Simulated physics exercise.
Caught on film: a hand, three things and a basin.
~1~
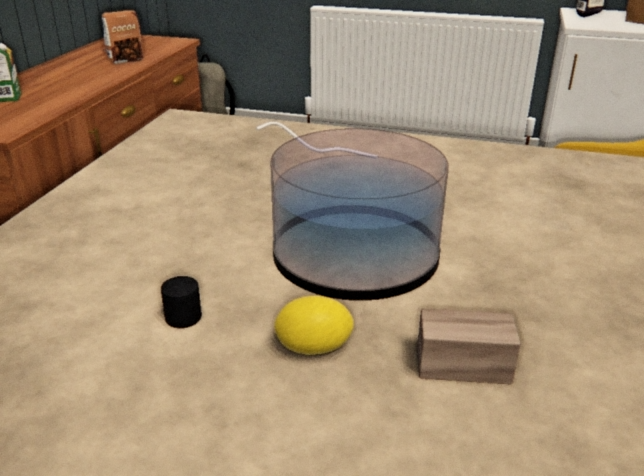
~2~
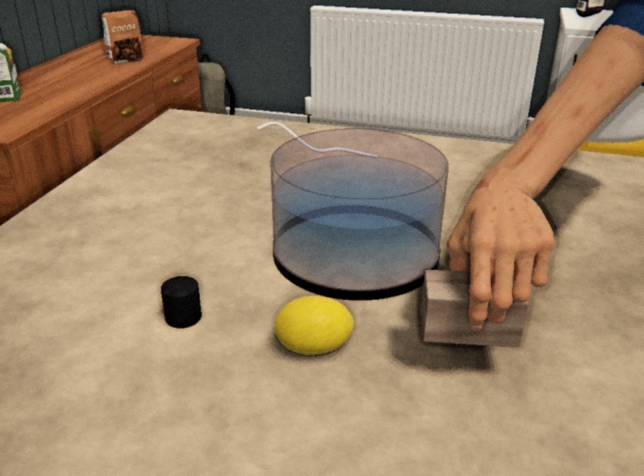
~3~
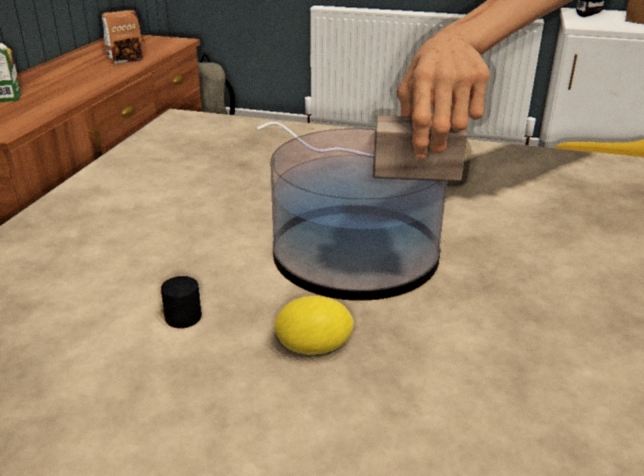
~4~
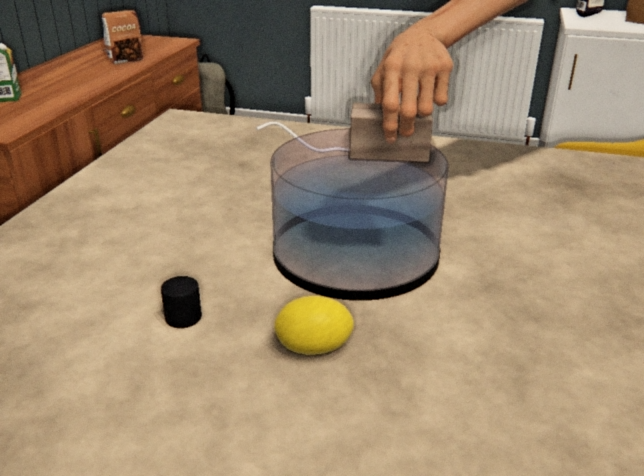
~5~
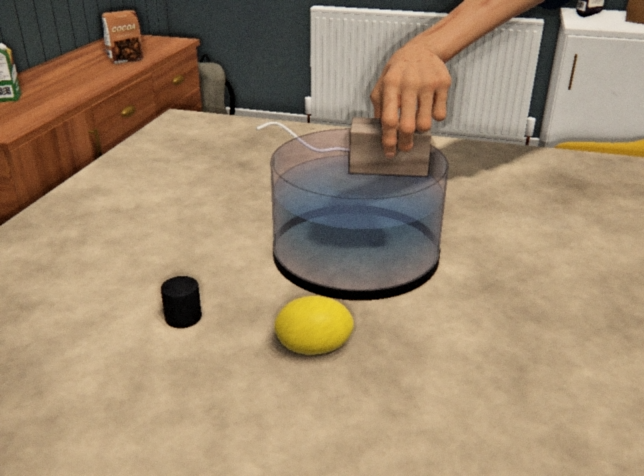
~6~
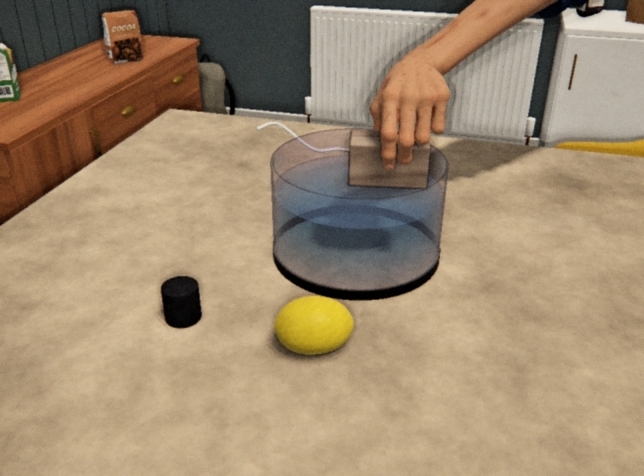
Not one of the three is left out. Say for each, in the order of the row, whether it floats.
Left goes to the bottom; middle stays at the surface; right stays at the surface.
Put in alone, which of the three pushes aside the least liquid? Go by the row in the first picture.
It is the left thing.
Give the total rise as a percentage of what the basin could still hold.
Some 26 per cent.
Next, the wooden block rides on the surface.
After that, the lemon rides on the surface.
Finally, the iron weight sinks; afloat, lemon and wooden block.
